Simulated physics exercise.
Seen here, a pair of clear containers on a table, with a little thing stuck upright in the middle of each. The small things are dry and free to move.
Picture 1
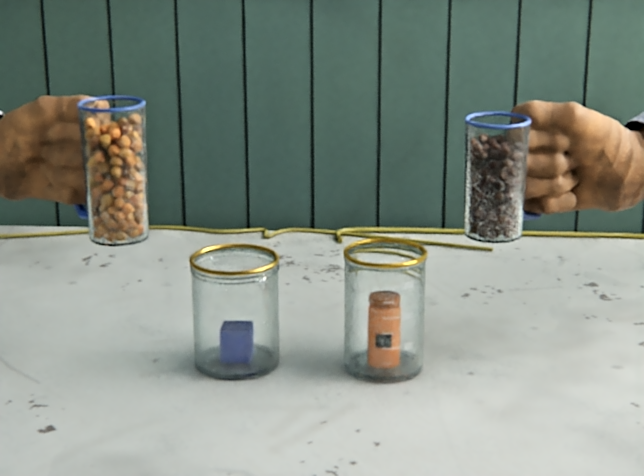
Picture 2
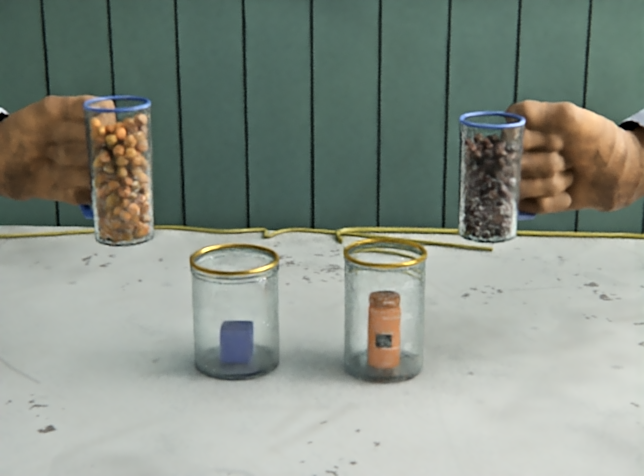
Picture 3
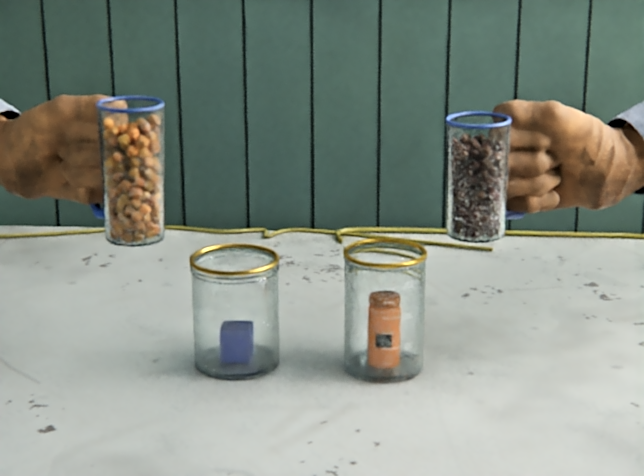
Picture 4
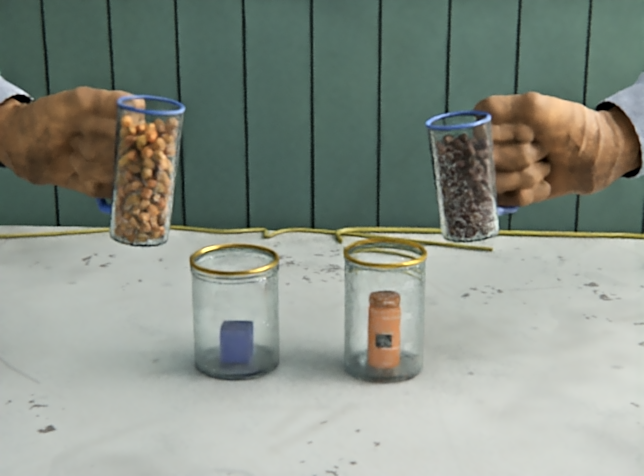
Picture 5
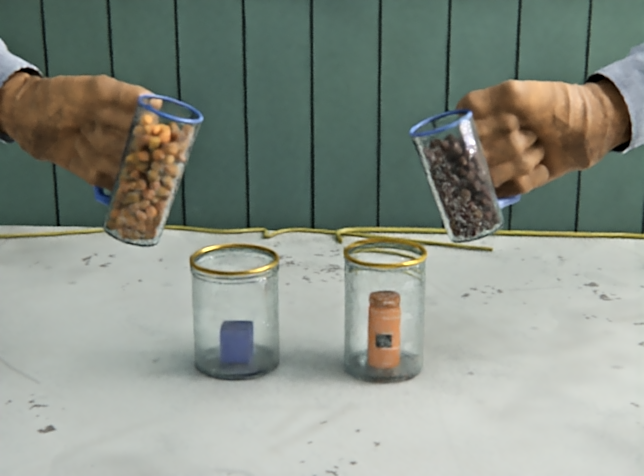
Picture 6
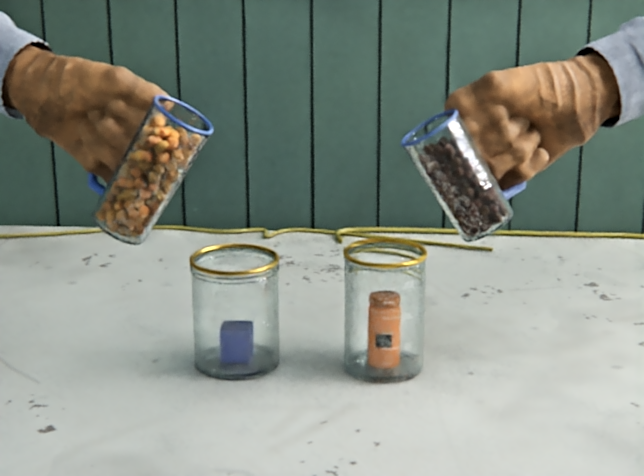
On a pale, scuffed tabletop before green panelling, two gold-rimmed clear containers stand side by side, a small blue block in the left and an orange canister in the right. Two hands bring blue-rimmed cups of roasted chickpeas and dark berries inward from either side, then tilt them steadily toward each other.
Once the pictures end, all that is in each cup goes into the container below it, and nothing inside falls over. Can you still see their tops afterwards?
Left thing ends up hidden, right thing stands proud of the pile.
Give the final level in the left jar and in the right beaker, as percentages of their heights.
Left: 60 %. Right: 60 %.
Then, 0.26 s past the last view, left jar empty, all of its cupful still in the cup; right beaker empty, all of its cupful still in the cup.
Then, 0.59 s past the last view, left jar empty, all of its cupful still in the cup; right beaker nearly empty, nearly all of its cupful still in the cup.
Then, 0.94 s past the last view, left jar nearly empty, most of its cupful still in the cup; right beaker nearly empty, about half of its cupful still in the cup.
Finally, left jar two thirds full (surface near (236, 298)), a few pieces on the table; right beaker two thirds full (surface near (385, 295)), nothing beside it; the left thing is covered; the right thing is still showing.
